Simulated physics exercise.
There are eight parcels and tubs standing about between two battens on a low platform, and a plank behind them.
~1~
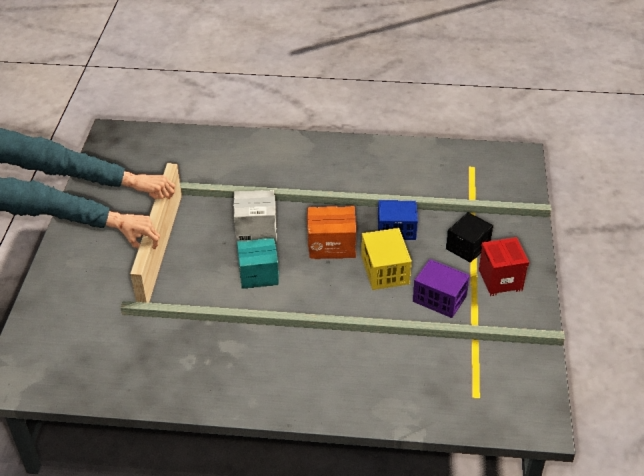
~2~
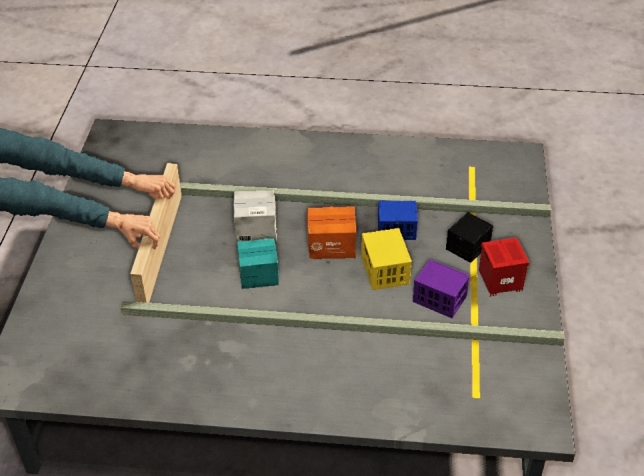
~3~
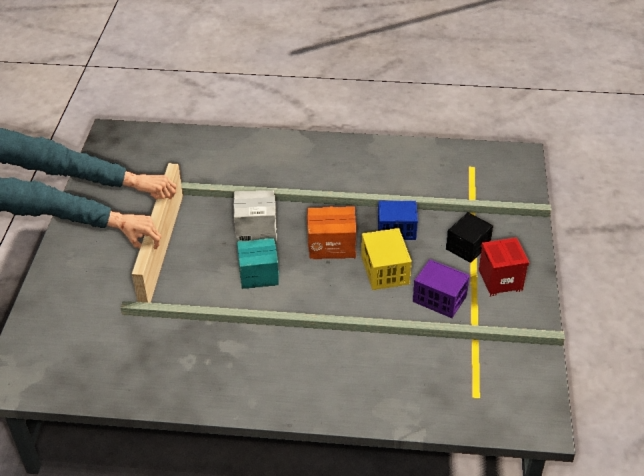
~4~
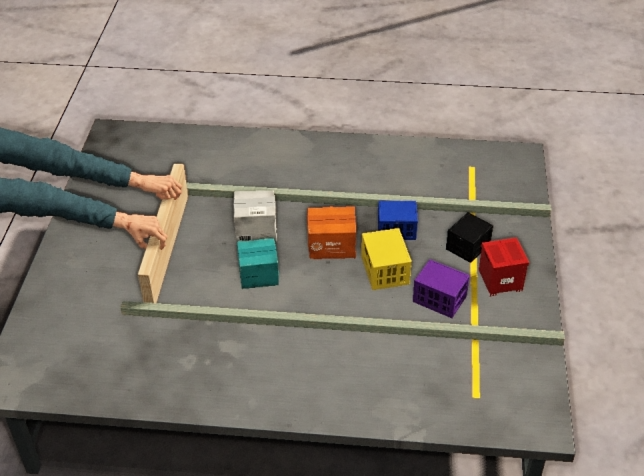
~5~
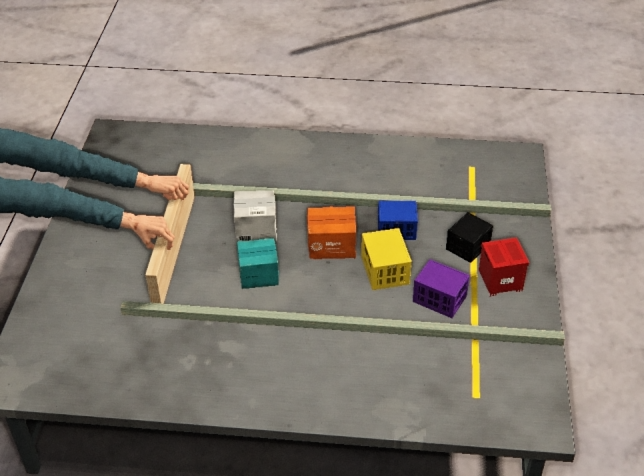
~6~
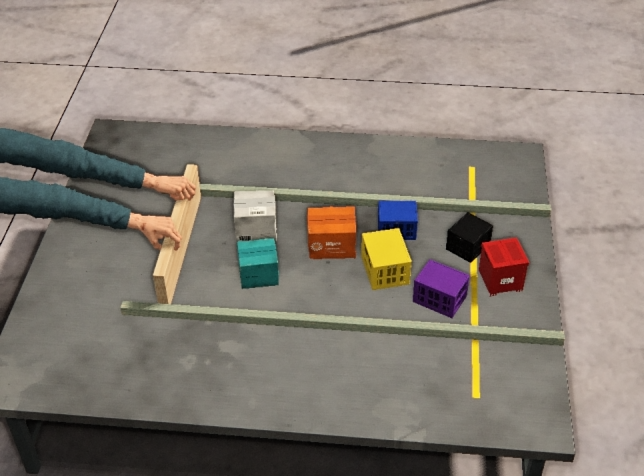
To begin with, two hands hold a wooden plank upright at the left of a grey platform, behind eight colourful boxes standing between two battens. The hands then slide the plank a short way right, towards the white and turquoise boxes, while all the boxes stay still.
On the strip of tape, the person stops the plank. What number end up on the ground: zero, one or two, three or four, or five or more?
The edge claims under three, at least one.
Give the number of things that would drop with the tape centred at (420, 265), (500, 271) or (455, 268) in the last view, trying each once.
Result per try: 0; 5; 2.
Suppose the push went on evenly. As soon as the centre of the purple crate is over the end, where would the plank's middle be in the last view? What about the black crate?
(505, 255) and (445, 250), more or less.
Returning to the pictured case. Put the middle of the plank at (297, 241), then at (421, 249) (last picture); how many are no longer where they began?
So 5, and at the other place 8.
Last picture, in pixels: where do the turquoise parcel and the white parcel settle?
You'll see the turquoise parcel at (494, 281), with the white parcel at (495, 233).
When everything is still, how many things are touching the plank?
Well, it touches 2.
Soon after, none off yet; red tote at rest near (503, 267); black crate at rest near (469, 237); purple crate at rest near (441, 289).
By the end, the number that fall off is one or two; fallen, black crate and red tote.
